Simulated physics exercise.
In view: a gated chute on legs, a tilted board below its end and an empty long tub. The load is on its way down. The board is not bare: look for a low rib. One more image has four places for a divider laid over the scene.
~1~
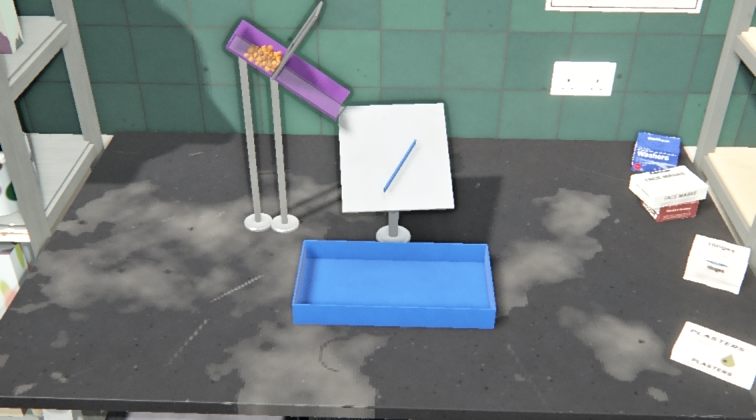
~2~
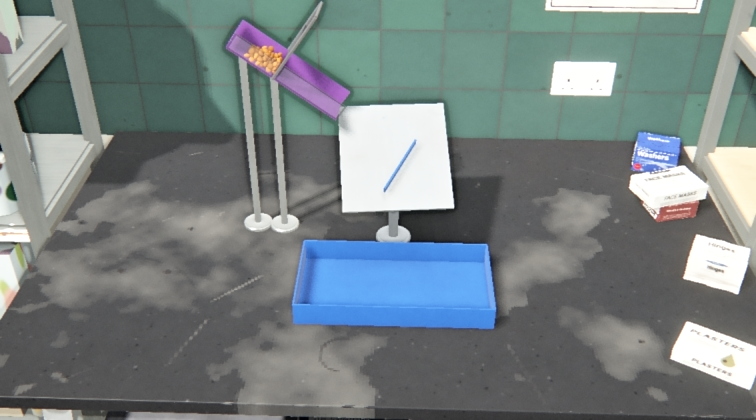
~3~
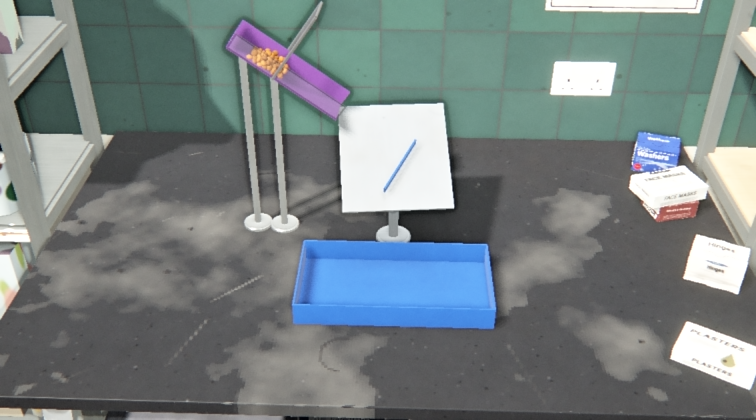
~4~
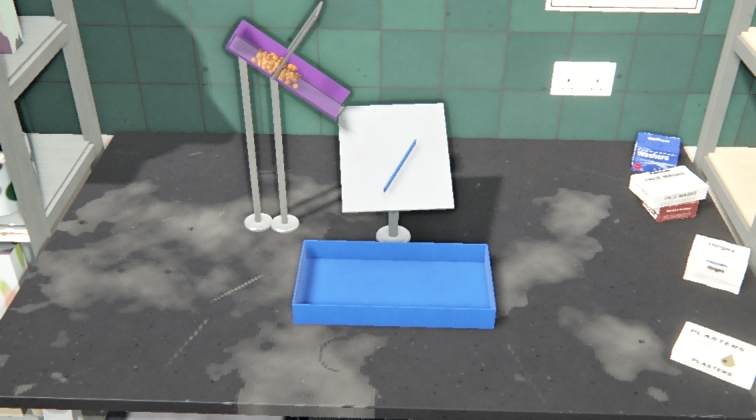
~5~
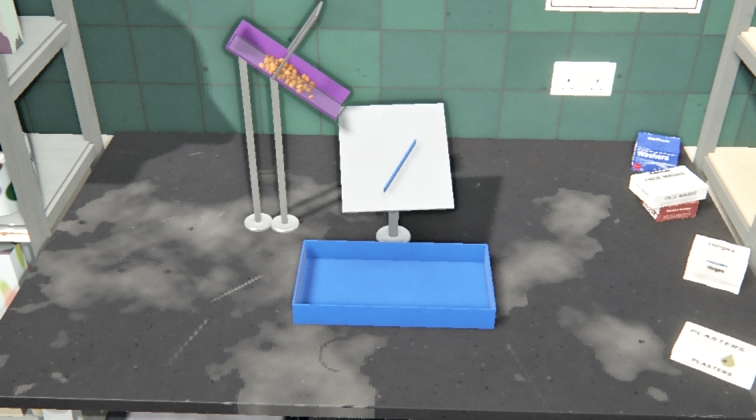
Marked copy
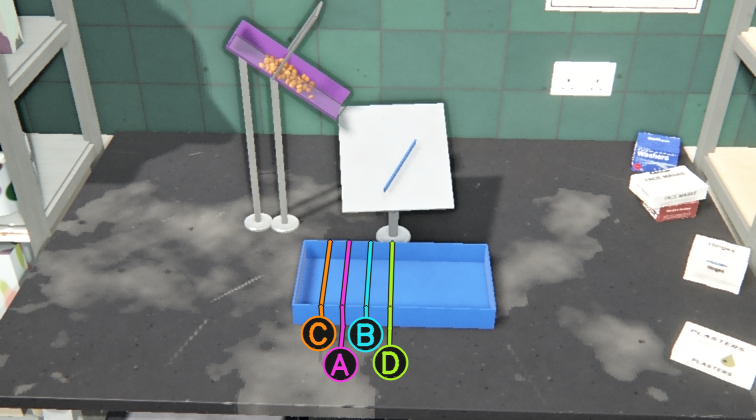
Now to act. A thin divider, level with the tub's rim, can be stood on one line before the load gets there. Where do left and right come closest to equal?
B beats the others.
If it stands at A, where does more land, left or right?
The right side.
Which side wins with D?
The left side.
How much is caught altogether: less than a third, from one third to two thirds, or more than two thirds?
About that: More than two thirds.
On the marked copy, line A crosses the front rim at (342, 306); line B crosses the front rim at (366, 306); line C crosses the front rim at (321, 305); line D crosses the front rim at (390, 307).
If A is chosen, of what is caught, not one piece on the left of the divider, every piece on the right.
If B is chosen, of what is caught, roughly half on the left of the divider, roughly half on the right.
If C is chosen, of what is caught, not one piece on the left of the divider, every piece on the right.
If D is chosen, of what is caught, almost all on the left of the divider, just a few on the right.
